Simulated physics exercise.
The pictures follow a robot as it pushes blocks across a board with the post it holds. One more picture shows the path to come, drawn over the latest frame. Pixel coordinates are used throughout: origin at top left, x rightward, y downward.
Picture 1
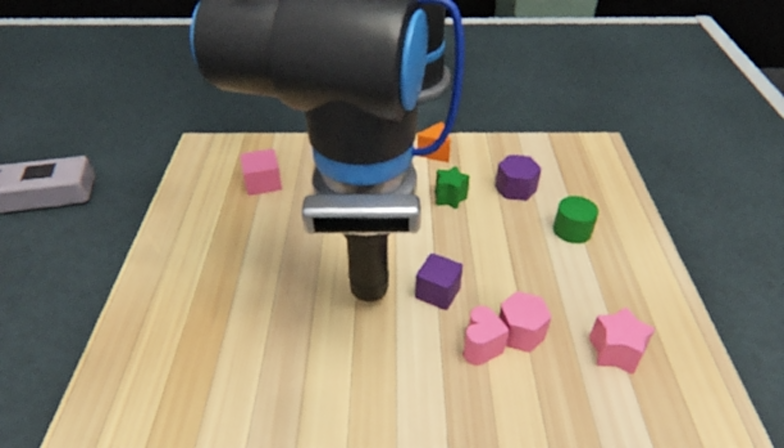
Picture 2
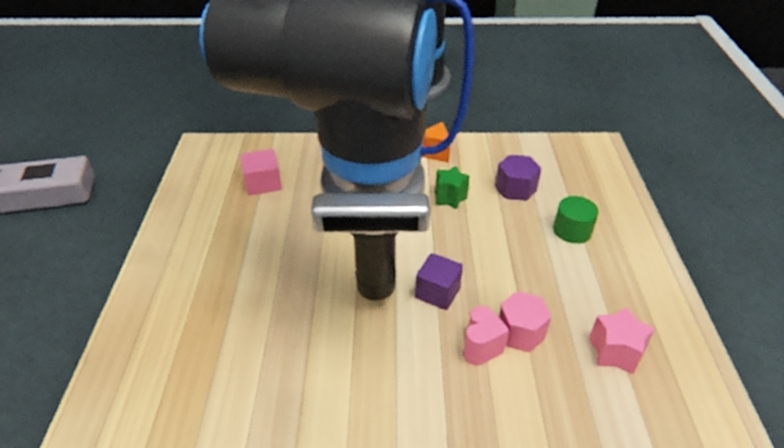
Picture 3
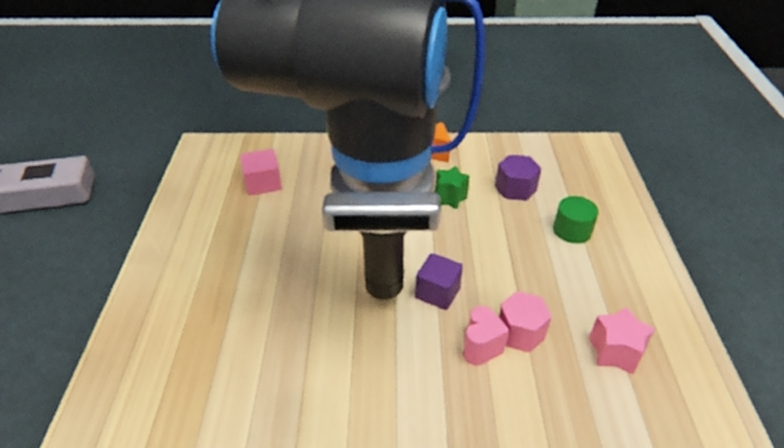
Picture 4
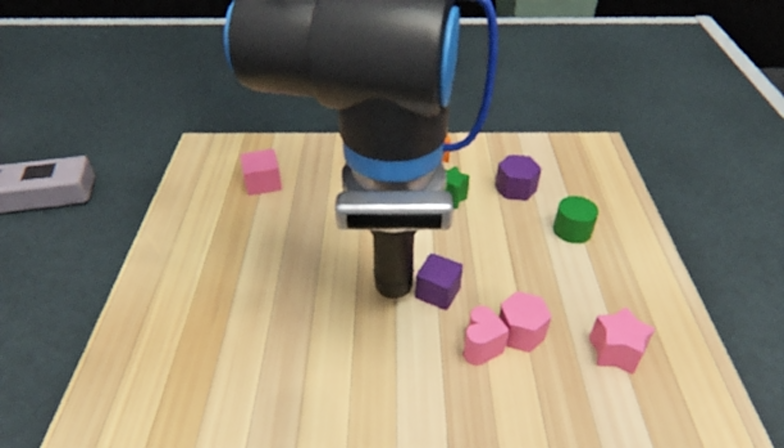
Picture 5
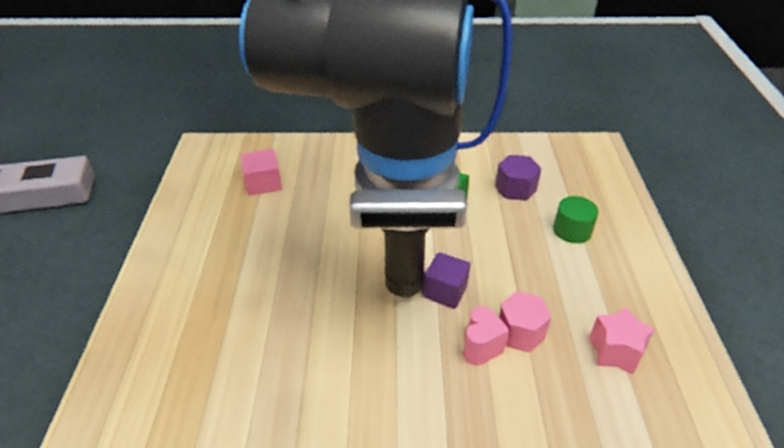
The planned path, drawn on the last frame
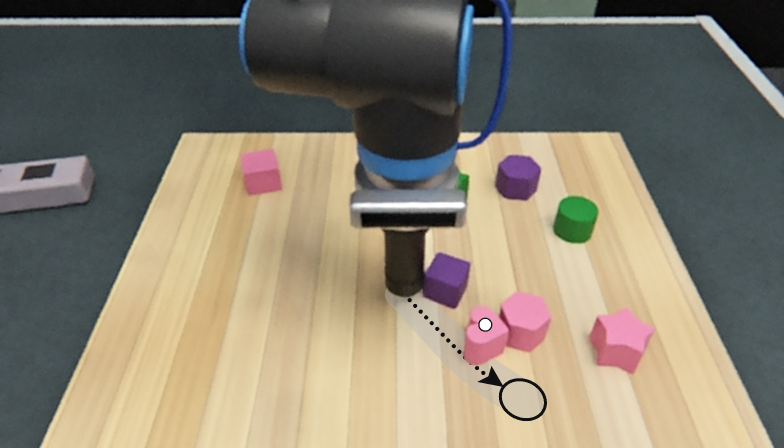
A pale wooden board lies on a dark grey surface, seen from above at an angle by a still camera. A black robot arm with blue bands holds a dark post over the middle, with pink, purple, green and orange blocks mostly to its right and a pink block at upper left. The arm slides slightly rightward, and the post meets the purple cube and nudges it slightly right.
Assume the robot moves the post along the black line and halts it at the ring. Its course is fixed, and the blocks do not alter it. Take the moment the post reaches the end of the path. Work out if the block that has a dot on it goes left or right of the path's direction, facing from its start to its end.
The answer is left: Facing from the path's start to its end, that's where the block that has a dot on it shifts.
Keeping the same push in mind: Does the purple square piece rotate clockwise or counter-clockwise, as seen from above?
Answer: Anticlockwise.
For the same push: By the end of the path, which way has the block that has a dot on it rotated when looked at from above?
My prediction: CCW.
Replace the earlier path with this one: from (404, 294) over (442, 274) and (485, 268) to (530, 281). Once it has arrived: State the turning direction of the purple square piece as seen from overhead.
Short answer: Clockwise.
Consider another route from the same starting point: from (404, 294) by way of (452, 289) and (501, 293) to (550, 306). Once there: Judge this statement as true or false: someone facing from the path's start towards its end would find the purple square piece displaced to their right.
False - the claim does not hold.
Path on the board, from (404, 294) through (454, 347) to (523, 399); the dot is on the pink heart.
On the path given first. One third of the way, post (438, 318); purple square piece (459, 275), turned 50° anticlockwise.
Two thirds of the way, post (477, 356); purple square piece (459, 275), turned 50° anticlockwise; pink heart (516, 341), turned 20° anticlockwise; pink hexagonal block (532, 310), turned 20° anticlockwise.
At the end, post (526, 389); purple square piece (459, 275), turned 50° anticlockwise; pink heart (543, 349), turned 75° anticlockwise; pink hexagonal block (534, 311), turned 25° anticlockwise.
